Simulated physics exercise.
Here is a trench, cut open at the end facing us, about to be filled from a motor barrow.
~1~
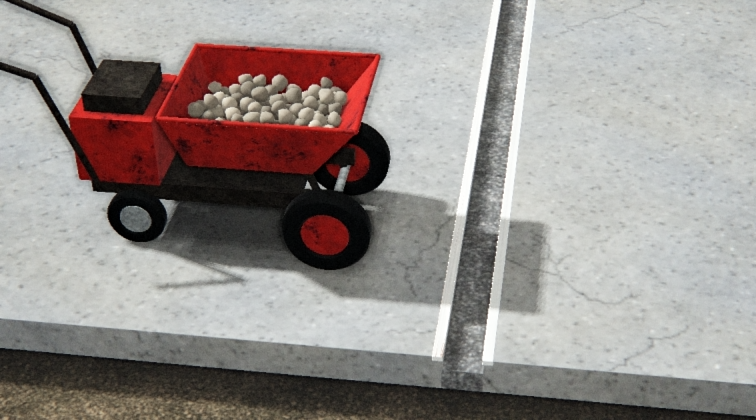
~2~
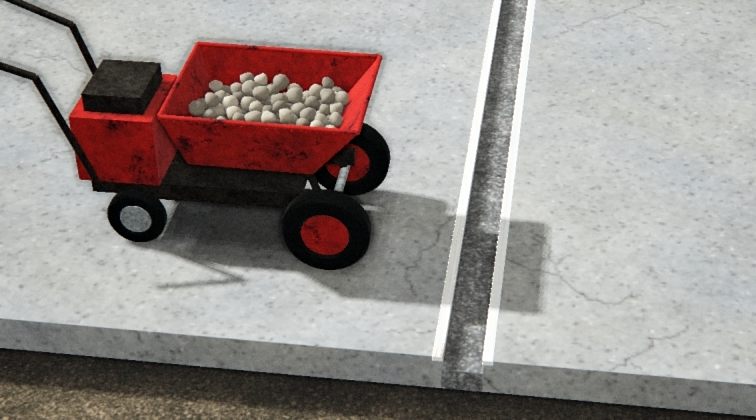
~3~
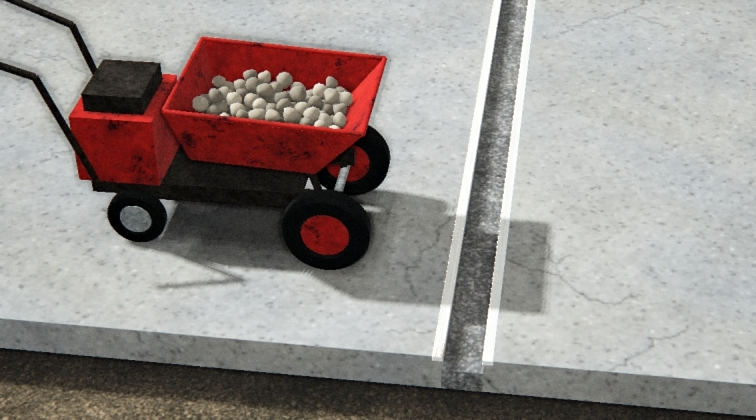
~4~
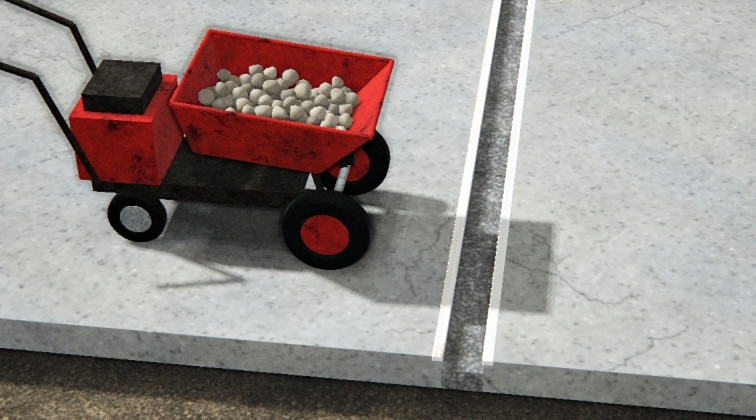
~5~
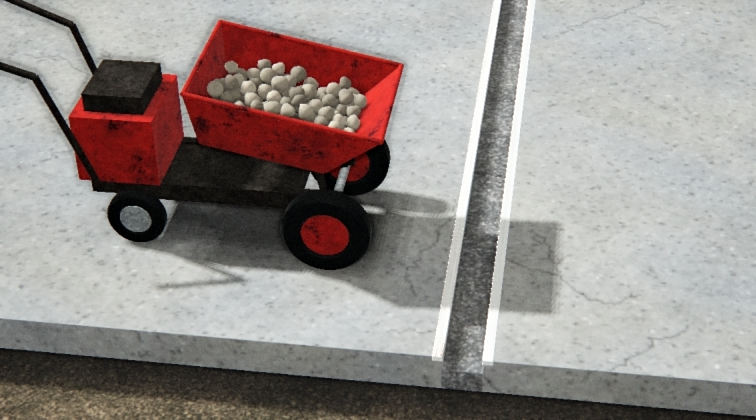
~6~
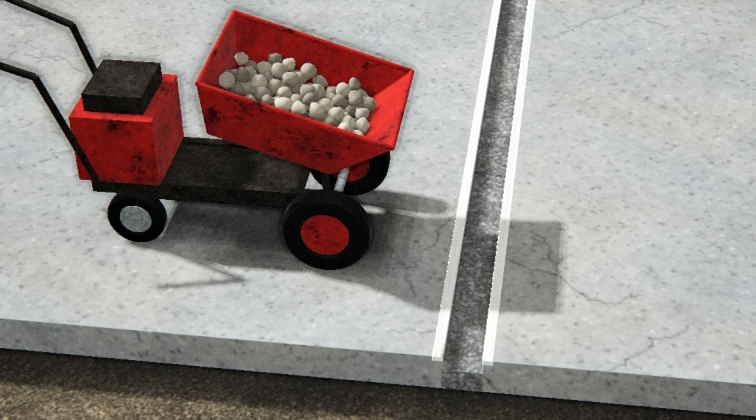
In this clip, a red motor barrow loaded with rounded, pale pebbles stands on a speckled grey slab, left of a narrow, white-edged dark trench, while its skip gradually tilts forward to the right and its wheels stay still.
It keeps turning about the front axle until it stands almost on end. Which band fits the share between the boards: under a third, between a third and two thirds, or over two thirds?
The trench ends with from one third to two thirds of it.
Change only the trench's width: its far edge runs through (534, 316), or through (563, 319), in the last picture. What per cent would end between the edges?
About 80 and 90 per cent.
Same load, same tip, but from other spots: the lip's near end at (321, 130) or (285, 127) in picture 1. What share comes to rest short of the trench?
First some 30, then 60 per cent.
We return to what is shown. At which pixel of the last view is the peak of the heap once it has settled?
Close to (492, 236).
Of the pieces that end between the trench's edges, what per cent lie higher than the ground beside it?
Near 55 %.
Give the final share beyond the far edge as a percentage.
Roughly 50 in a hundred.
Soon after the last picture, skip tipped steeply; all in the skip.
A little later, skip tipped right over; most in the skip; a small part in or heaped over the trench; a stray few beyond it; a stray few falling.
Later still, skip tipped right over; a small part in the skip; a stray few short of the trench; about half in or heaped over the trench; about half beyond it.
At rest, skip tipped right over; a stray few short of the trench; about half in or heaped over the trench; about half beyond it.
